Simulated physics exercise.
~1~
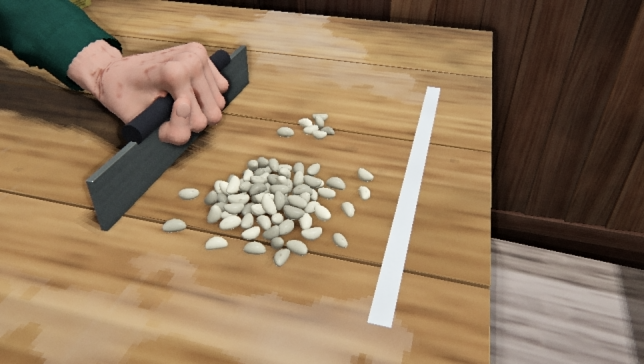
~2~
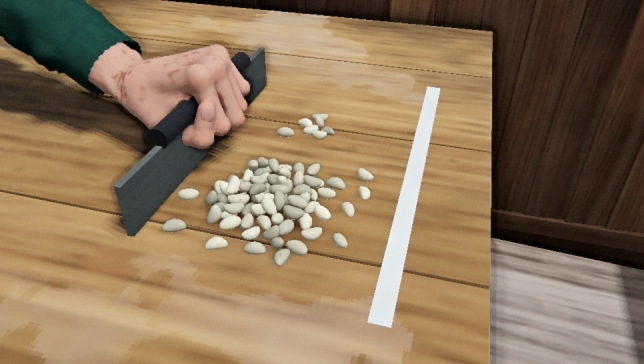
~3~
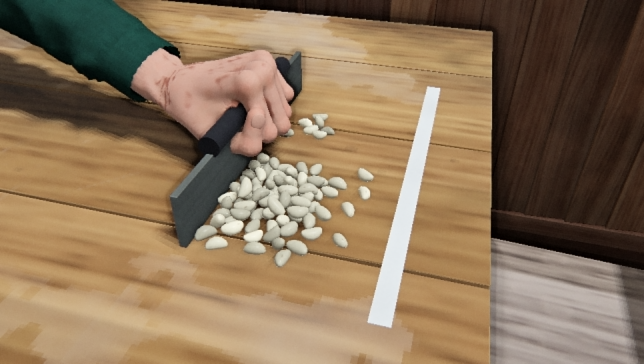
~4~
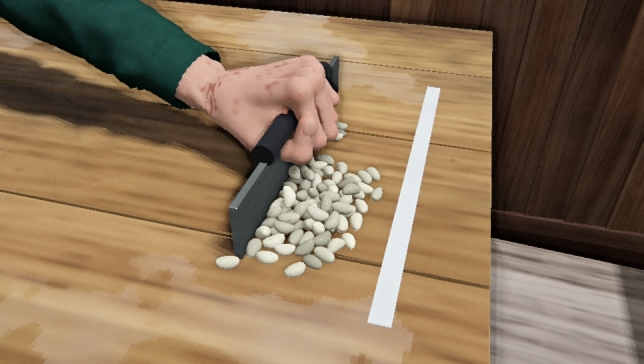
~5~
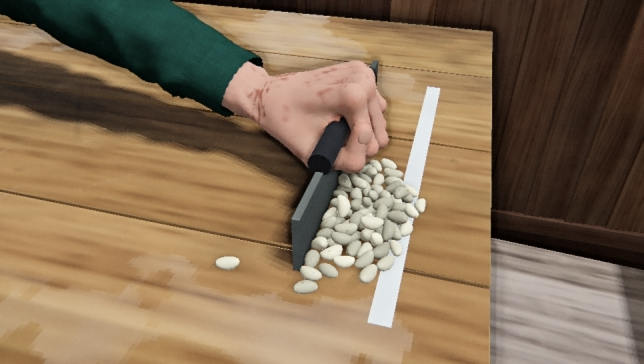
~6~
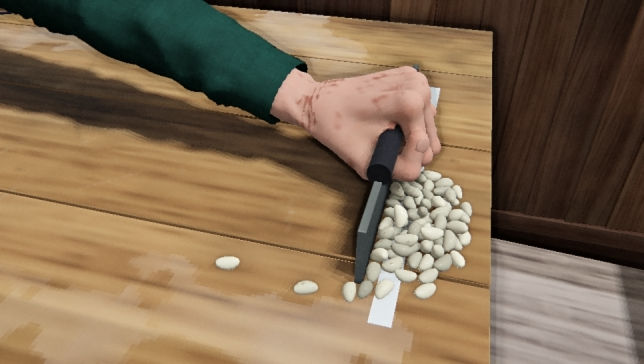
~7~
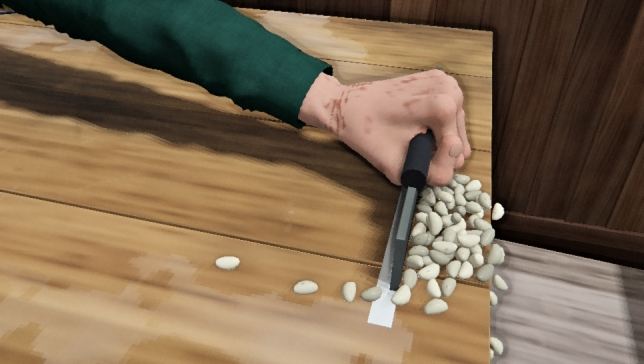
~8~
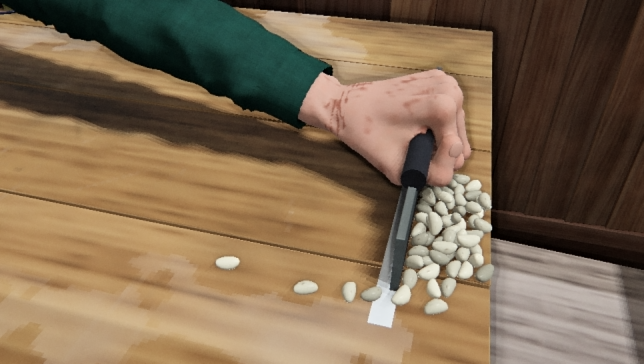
A hand scrapes pale pebbles rightward to the white tape, and a few fall off.
